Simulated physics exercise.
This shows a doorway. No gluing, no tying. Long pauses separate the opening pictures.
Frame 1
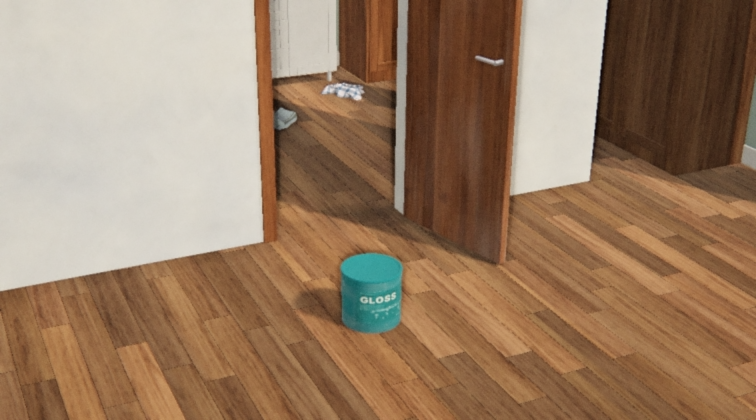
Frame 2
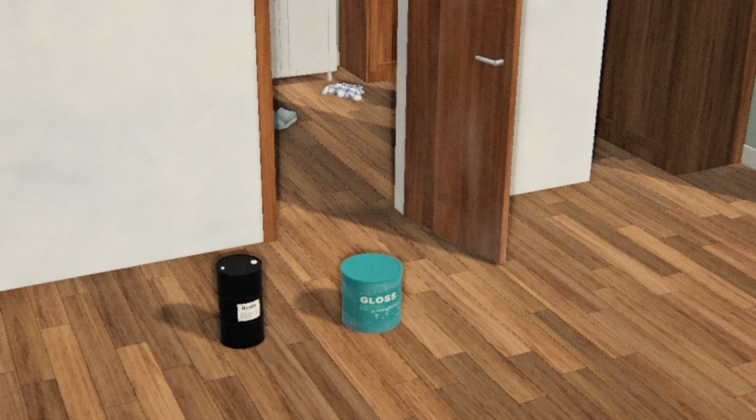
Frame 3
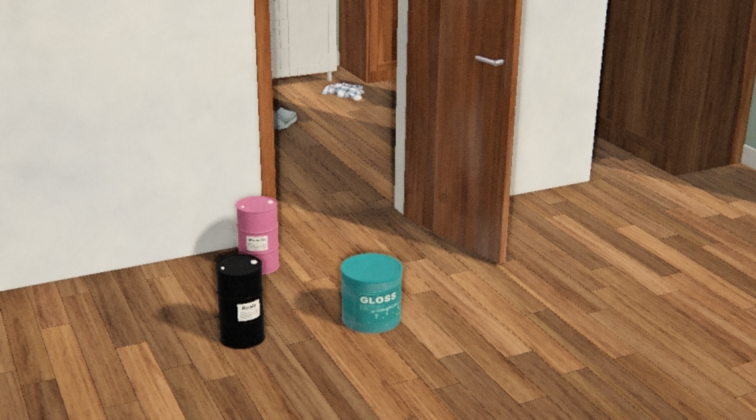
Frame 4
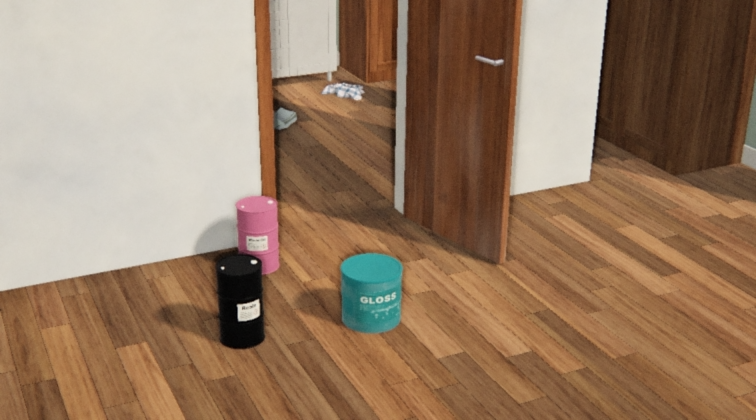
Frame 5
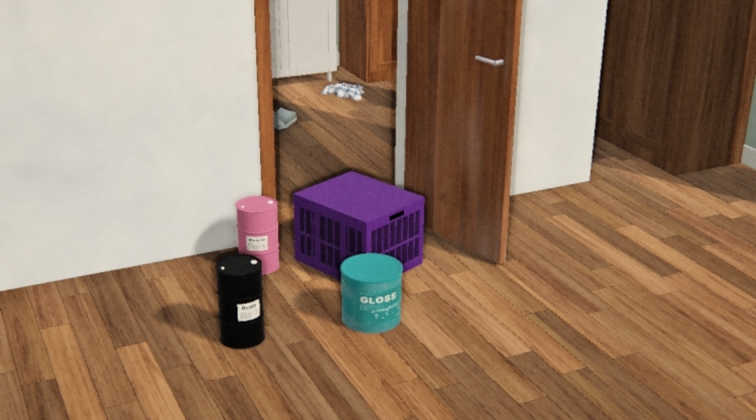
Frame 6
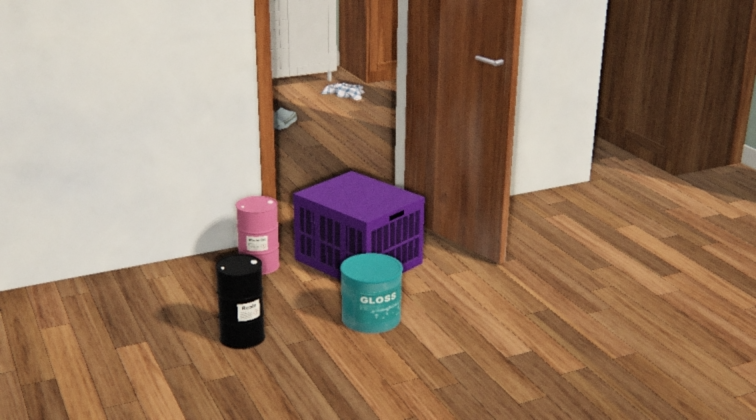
A purple chest appears in an open doorway after a black canister and a pink canister join a turquoise pail.
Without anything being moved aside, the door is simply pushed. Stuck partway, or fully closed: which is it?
Seems the door hangs open at the end.
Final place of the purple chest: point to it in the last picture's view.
Close to (342, 229) in the last picture.
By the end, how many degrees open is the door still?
It stays open at around 65°.
Then, 0.50 s after the last picture, door 85° open.
Then, 0.70 s after the last picture, door 72° open; purple chest slid a little near (354, 229).
At rest, door 66° open; all 4 in place. Seen from the same camera at the end, purple chest near (342, 229).
